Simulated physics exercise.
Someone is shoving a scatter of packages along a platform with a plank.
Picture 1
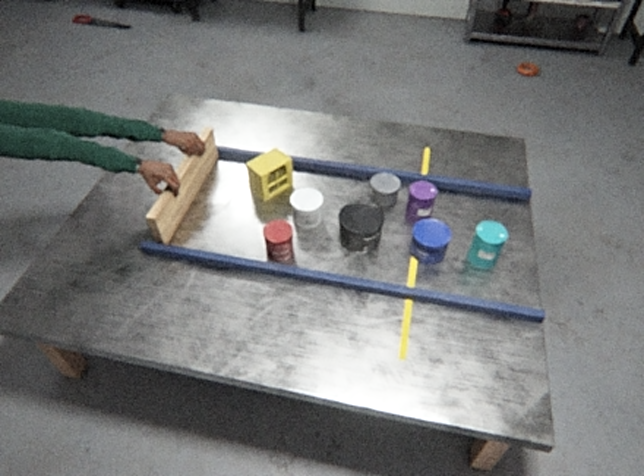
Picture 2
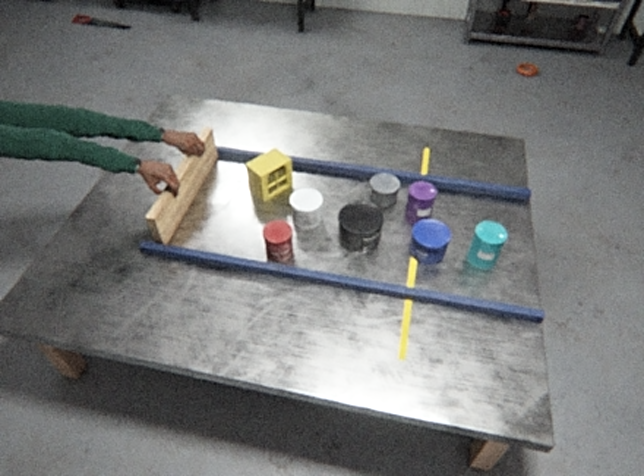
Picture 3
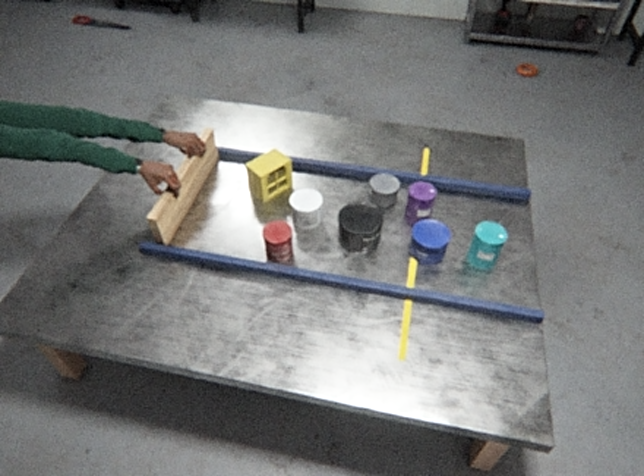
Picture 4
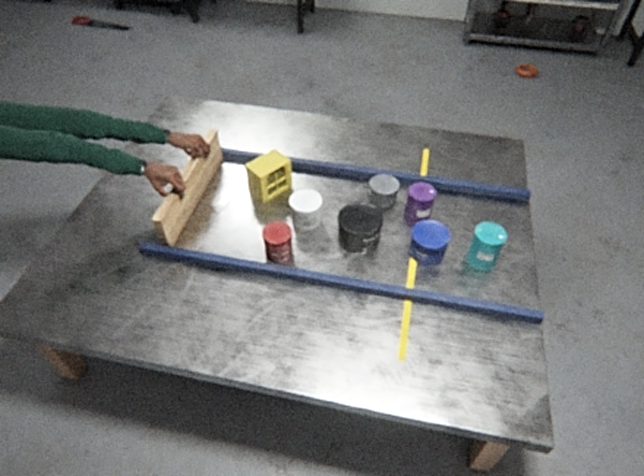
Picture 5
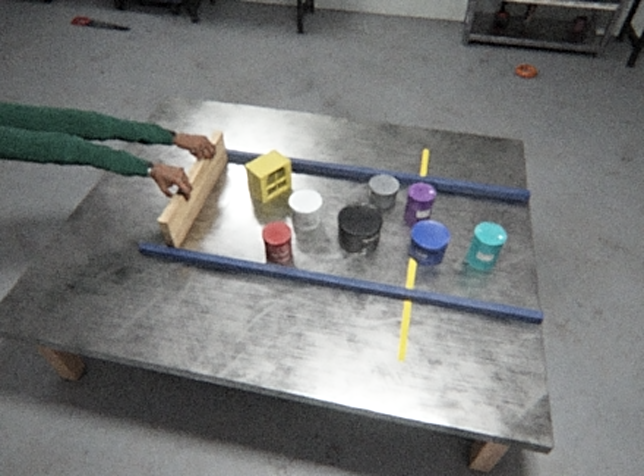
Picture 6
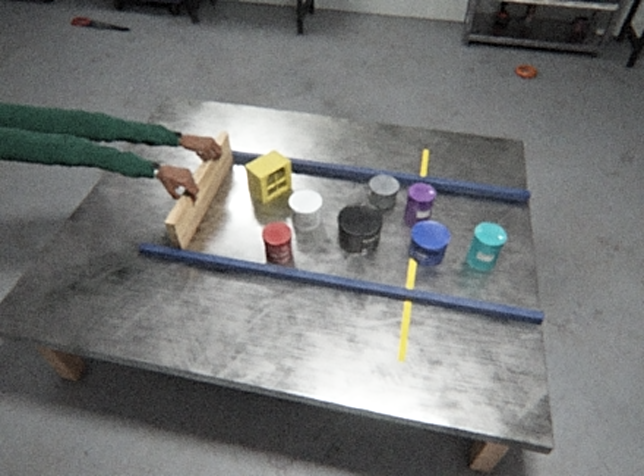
A wooden plank, gripped by two hands in green sleeves, stands at the left of a dark tabletop on a grey floor, seen from above by a still camera. Between two blue rails sit a yellow crate, red, white, black, grey, purple and blue containers, and a turquoise canister, with yellow tape at right. The hands slide the plank slightly rightward, while the objects stay put.
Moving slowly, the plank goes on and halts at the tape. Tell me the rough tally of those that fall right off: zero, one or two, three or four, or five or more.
Honestly, the ones lost over the side add up to nothing at all.
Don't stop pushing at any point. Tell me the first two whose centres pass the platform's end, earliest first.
First up is the turquoise canister, with the blue pail next.
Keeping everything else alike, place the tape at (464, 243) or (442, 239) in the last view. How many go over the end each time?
1, then 1.
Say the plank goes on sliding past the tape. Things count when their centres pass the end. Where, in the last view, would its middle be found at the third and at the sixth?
Roughly (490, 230) for the earlier crossing, roughly (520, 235) for the later one.
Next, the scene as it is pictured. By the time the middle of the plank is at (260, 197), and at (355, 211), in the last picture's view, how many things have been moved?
1 by the first point, 6 by the second.
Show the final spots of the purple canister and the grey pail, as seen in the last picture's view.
In the last picture the first middle sits at (461, 212) and the other at (462, 199).
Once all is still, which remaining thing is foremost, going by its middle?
Nearest at the end: The turquoise canister.
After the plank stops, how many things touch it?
The number is 3.
Soon after, none off yet; turquoise canister at rest near (486, 247); blue pail at rest near (428, 244); purple canister at rest near (419, 205).
In the end, the number that fall off is zero.
